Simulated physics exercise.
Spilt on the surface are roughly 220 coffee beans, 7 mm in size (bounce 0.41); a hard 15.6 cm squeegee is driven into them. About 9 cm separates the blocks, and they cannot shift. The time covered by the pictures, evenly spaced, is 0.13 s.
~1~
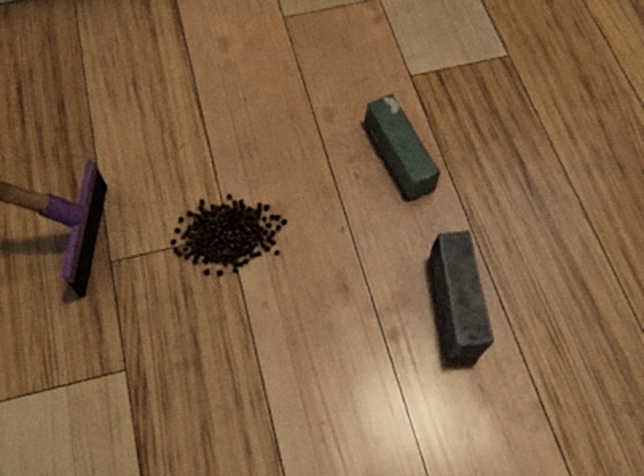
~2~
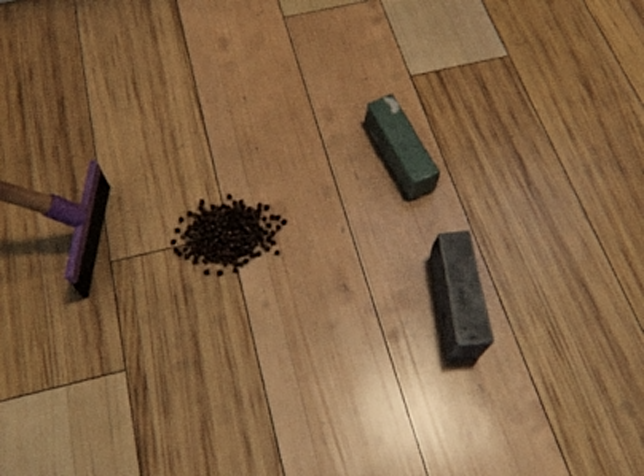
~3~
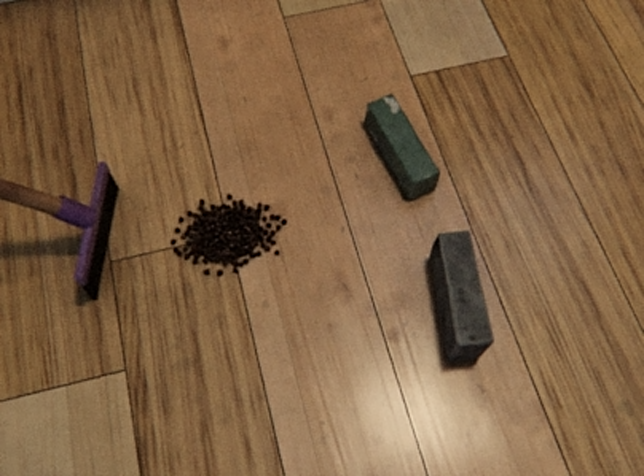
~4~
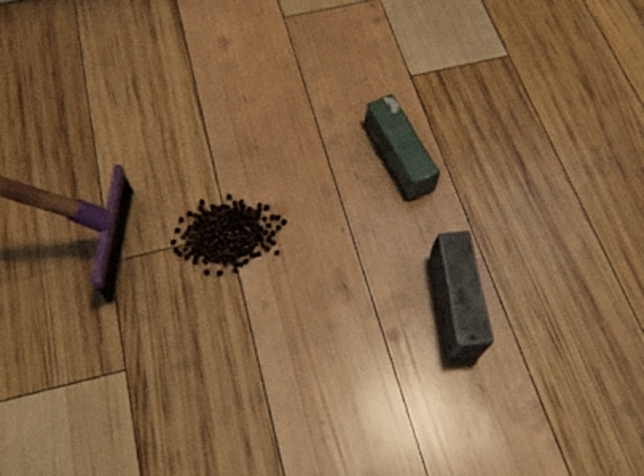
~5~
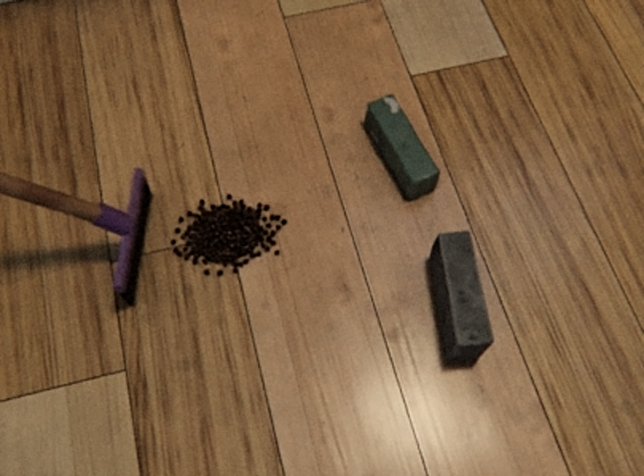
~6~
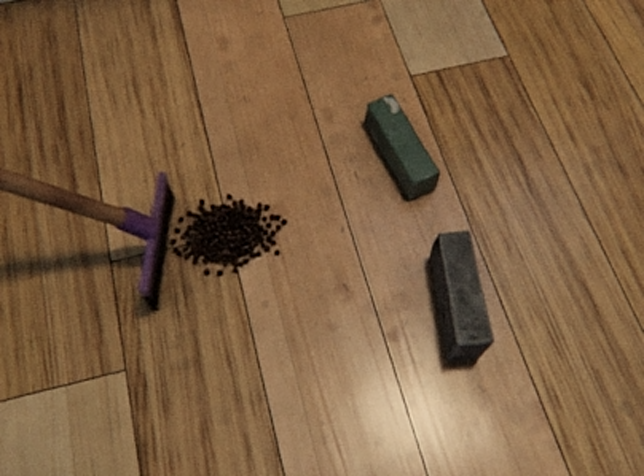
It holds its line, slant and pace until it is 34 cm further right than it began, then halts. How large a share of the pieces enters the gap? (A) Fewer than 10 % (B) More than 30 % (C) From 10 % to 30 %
From 10 % to 30 % (C).
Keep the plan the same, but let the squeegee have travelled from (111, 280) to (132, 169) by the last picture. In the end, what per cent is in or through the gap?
Through 10.
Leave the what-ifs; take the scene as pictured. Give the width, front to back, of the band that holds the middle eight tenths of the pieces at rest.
Estimated width: Near 24 cm.
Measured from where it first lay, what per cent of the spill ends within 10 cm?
My estimate is some 10 percent.
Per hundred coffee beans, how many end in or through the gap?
Near 20 in a hundred, give or take.
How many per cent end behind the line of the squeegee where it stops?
About 20 per cent.
Then, 0.18 s after the last picture, squeegee 29 cm from its start, spill 19 cm wide; held up before the blocks 100 %.
Then, 0.36 s after the last picture, squeegee 37 cm from its start, spill 28 cm wide; in or through the gap 15 %, held up before the blocks 85 %.
Then, 0.51 s after the last picture, squeegee 37 cm from its start, spill 29 cm wide; in or through the gap 20 %, held up before the blocks 80 %.
In the end, in or through the gap 20 %, round the near block 0 %, round the far block 0 %, held up before the blocks 80 %.
